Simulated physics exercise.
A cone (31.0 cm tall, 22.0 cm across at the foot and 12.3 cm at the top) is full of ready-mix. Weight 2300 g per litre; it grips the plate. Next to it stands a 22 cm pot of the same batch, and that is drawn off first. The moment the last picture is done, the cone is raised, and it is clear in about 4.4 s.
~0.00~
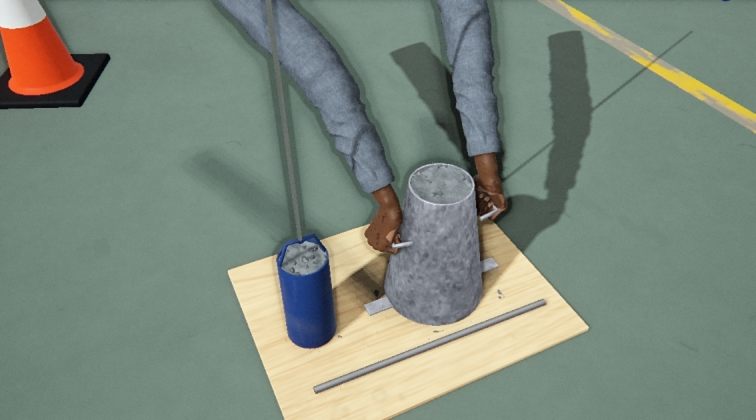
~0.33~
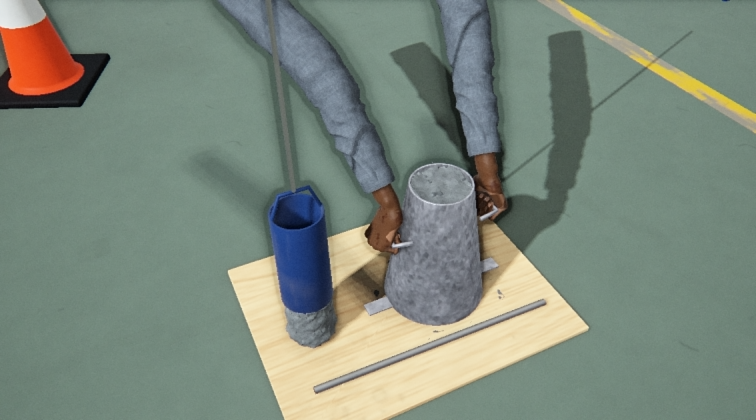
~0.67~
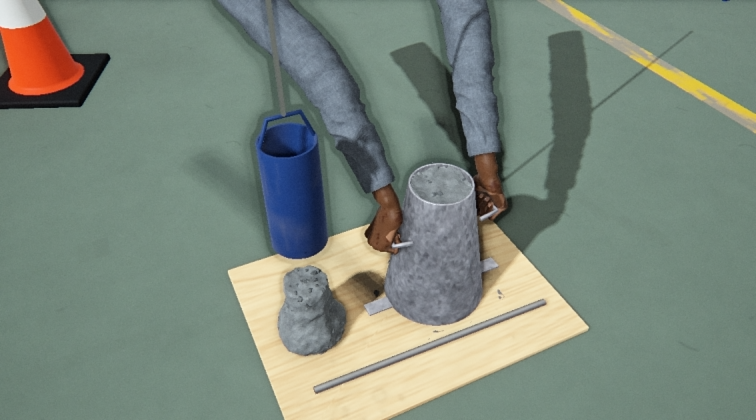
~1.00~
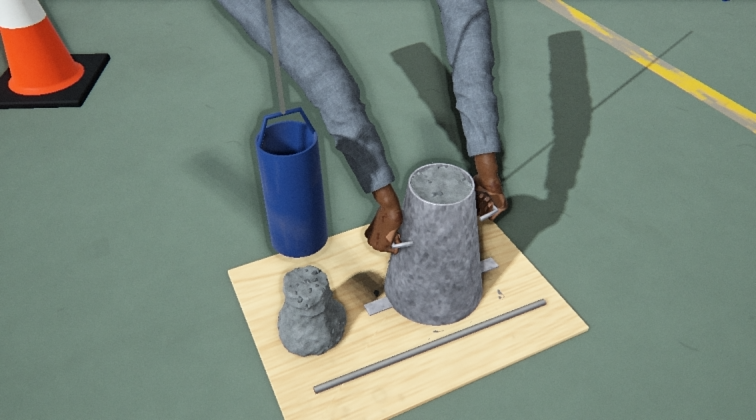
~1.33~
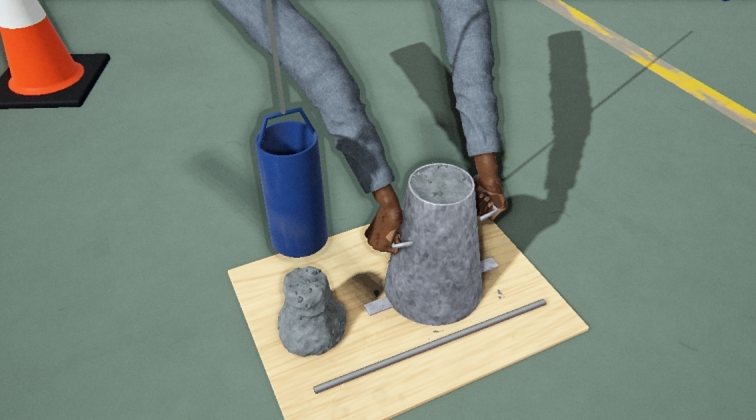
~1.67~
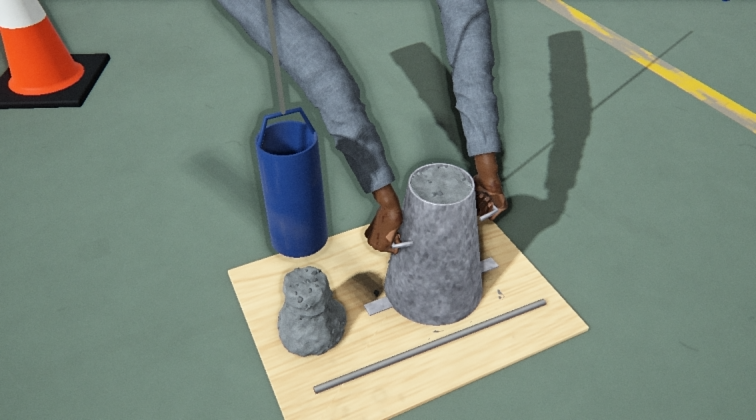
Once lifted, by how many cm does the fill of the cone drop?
About 8 cm.
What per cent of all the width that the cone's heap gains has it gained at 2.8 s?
Roughly 50 per cent.
After 2.8 s, the cone is up 7.6 cm; the ready-mix has come down 5.1 cm to 26 cm and is 25 cm wide.
After 3.9 s, the cone is up 20 cm; the ready-mix has come down 7.4 cm to 24 cm and is 27 cm wide.
After 5.0 s, the cone is up 32 cm; the ready-mix has come down 7.6 cm to 23 cm and is 27 cm wide.
After 6.3 s, the cone is clear; the ready-mix has come down 7.8 cm to 23 cm and is 27 cm wide.
After 6.8 s, at rest, the cone is clear; the ready-mix has come down 7.8 cm to 23 cm and is 27 cm wide.
